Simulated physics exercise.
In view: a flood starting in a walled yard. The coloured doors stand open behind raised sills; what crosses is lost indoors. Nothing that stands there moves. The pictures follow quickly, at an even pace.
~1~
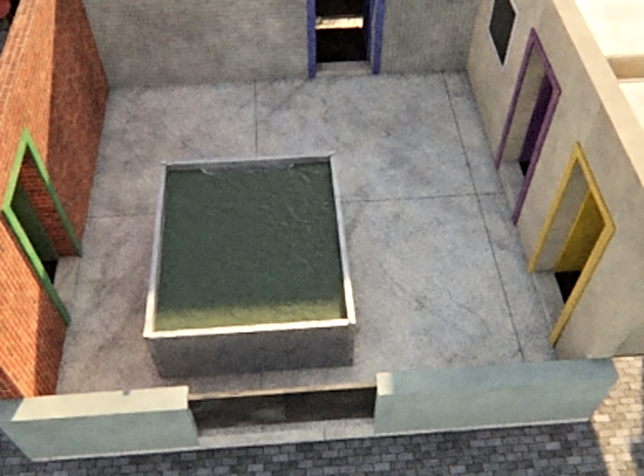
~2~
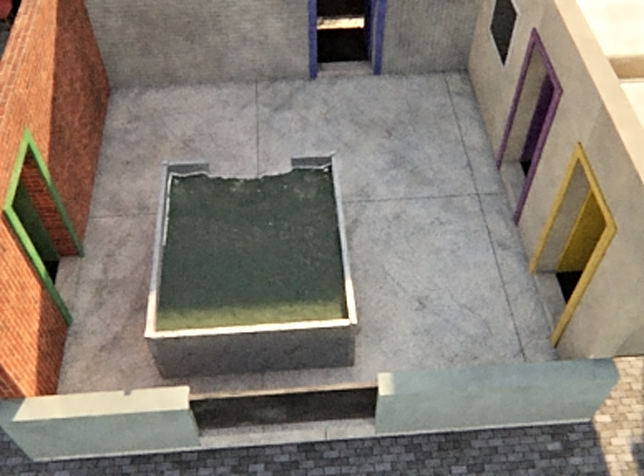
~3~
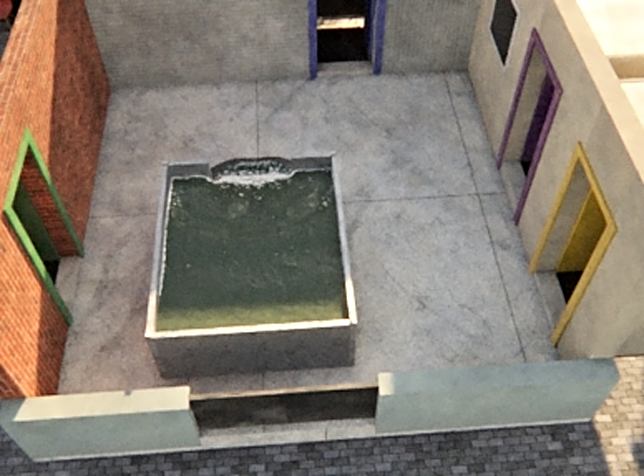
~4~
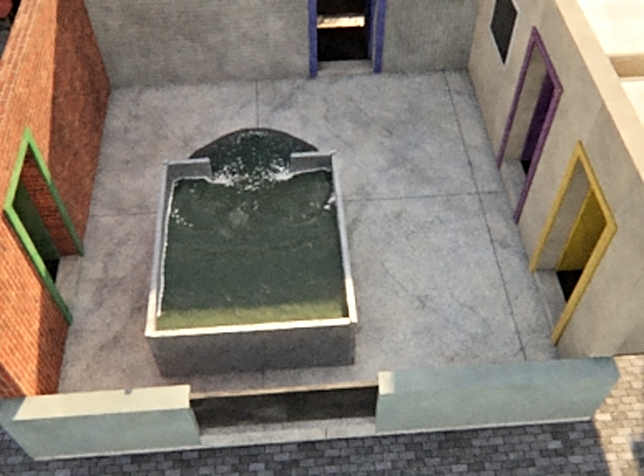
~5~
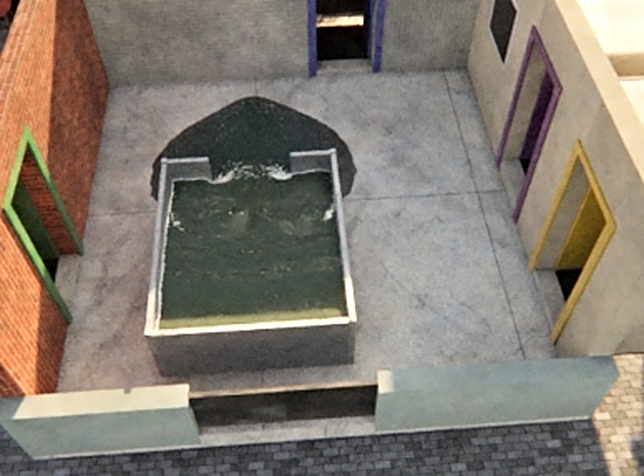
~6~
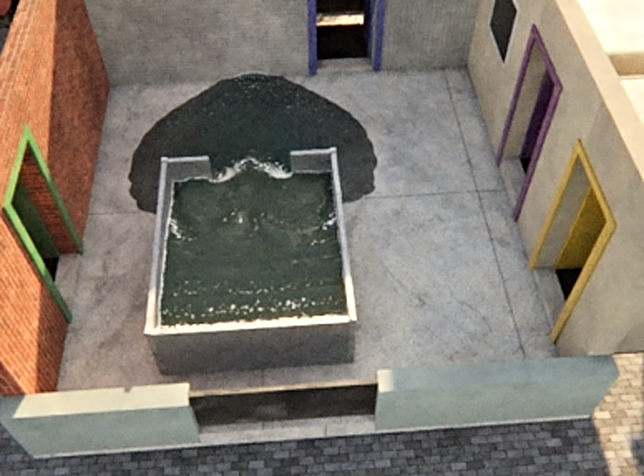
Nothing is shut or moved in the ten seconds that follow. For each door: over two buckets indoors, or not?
One by one: The blue door floods; the purple door holds within the limit; the green door floods; the yellow door floods.
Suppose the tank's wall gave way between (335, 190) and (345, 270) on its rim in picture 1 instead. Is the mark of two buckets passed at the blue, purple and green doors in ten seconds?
Then: The blue one lets more in; the purple one floods; the green one floods.
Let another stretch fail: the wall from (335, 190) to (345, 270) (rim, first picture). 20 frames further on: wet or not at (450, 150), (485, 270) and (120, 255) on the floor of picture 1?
In that order: Covered, awash, no water.
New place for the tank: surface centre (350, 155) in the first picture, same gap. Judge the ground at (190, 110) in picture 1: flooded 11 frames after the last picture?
Answer: Flooded.
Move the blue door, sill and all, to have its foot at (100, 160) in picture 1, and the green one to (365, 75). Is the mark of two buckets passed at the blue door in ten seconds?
One by one: The blue one passes that mark.
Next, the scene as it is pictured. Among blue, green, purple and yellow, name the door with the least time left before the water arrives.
It is the one in blue.
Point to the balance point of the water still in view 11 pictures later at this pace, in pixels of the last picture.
Close to (255, 204).
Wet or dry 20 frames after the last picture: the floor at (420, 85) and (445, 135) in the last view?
In that order: Covered, covered.
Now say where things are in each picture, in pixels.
In the first frame, still water in the water tank at (250, 240).
In the second frame, water pours out on the water tank's far side and has run to a hidden place.
In the third frame, the front is at a hidden place, out from the gap on the water tank's far side.
In the fourth frame, the front is at (237, 134), out from the gap on the water tank's far side.
In the fifth frame, the front is at (249, 100), out from the gap on the water tank's far side.
In the sixth frame, the front is at (229, 80), out from the gap on the water tank's far side.
A moment on, water covers 40 % of the floor; the blue door under two buckets in, the purple door not reached, the green door not reached, the yellow door not reached.
Next, water covers 40 % of the floor; the blue door over two buckets in, the purple door not reached, the green door not reached, the yellow door not reached.
Then, water covers 65 % of the floor; the blue door far over two buckets in, the purple door wet at the sill, nothing in, the green door wet at the sill, nothing in, the yellow door not reached.
Later, water covers 100 % of the floor; the blue door far over two buckets in, the purple door wet at the sill, nothing in, the green door wet at the sill, nothing in, the yellow door wet at the sill, nothing in.
In the end, water covers 100 % of the floor; the blue door far over two buckets in, the purple door wet at the sill, nothing in, the green door far over two buckets in, the yellow door over two buckets in.
